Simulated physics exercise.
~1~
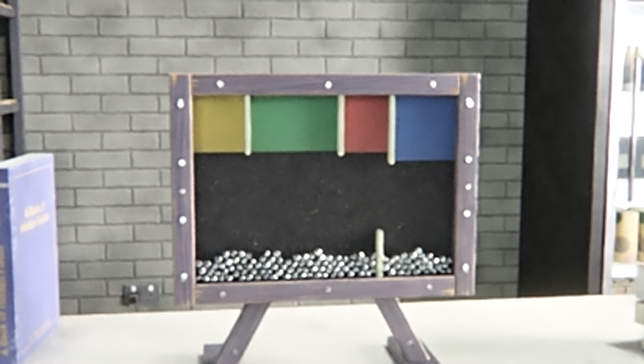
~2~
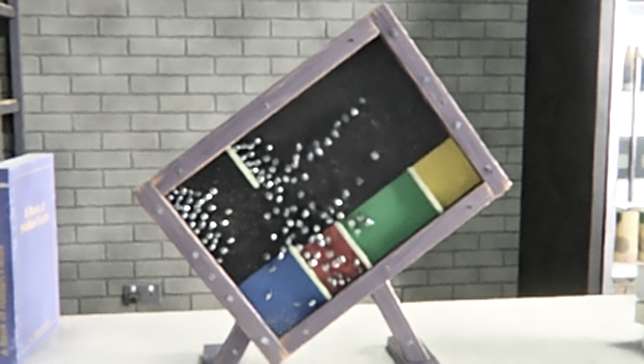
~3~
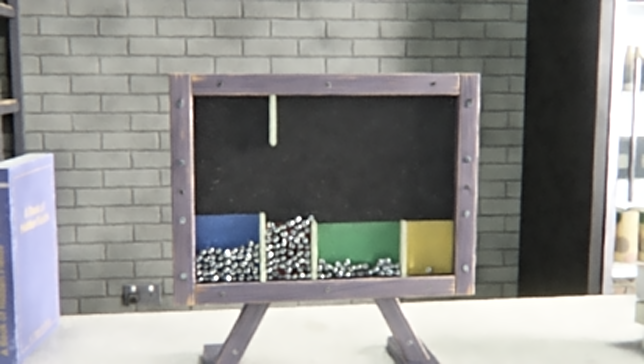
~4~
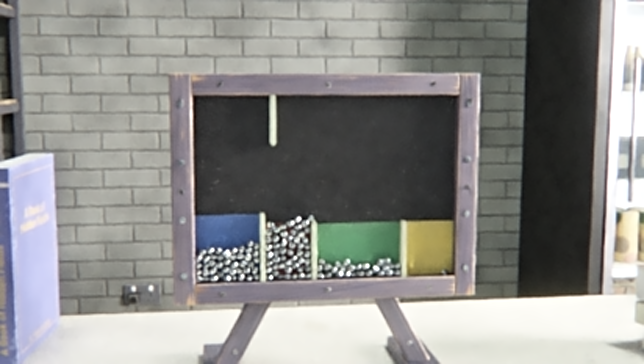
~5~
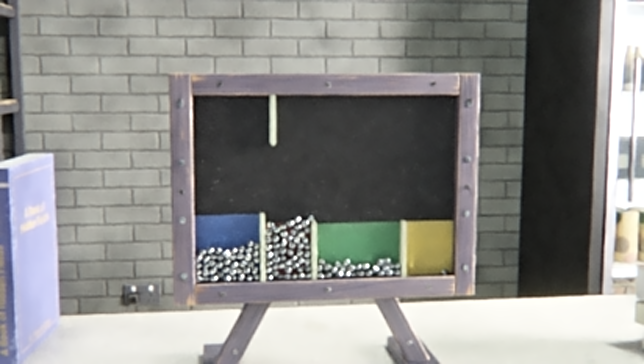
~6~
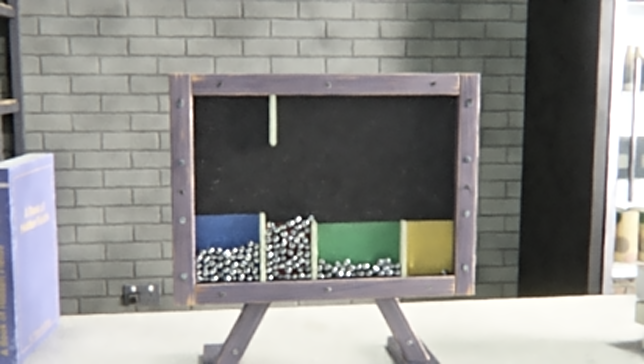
A framed box of steel balls turns upside down, spilling them into blue, red and green pockets while yellow stays empty.
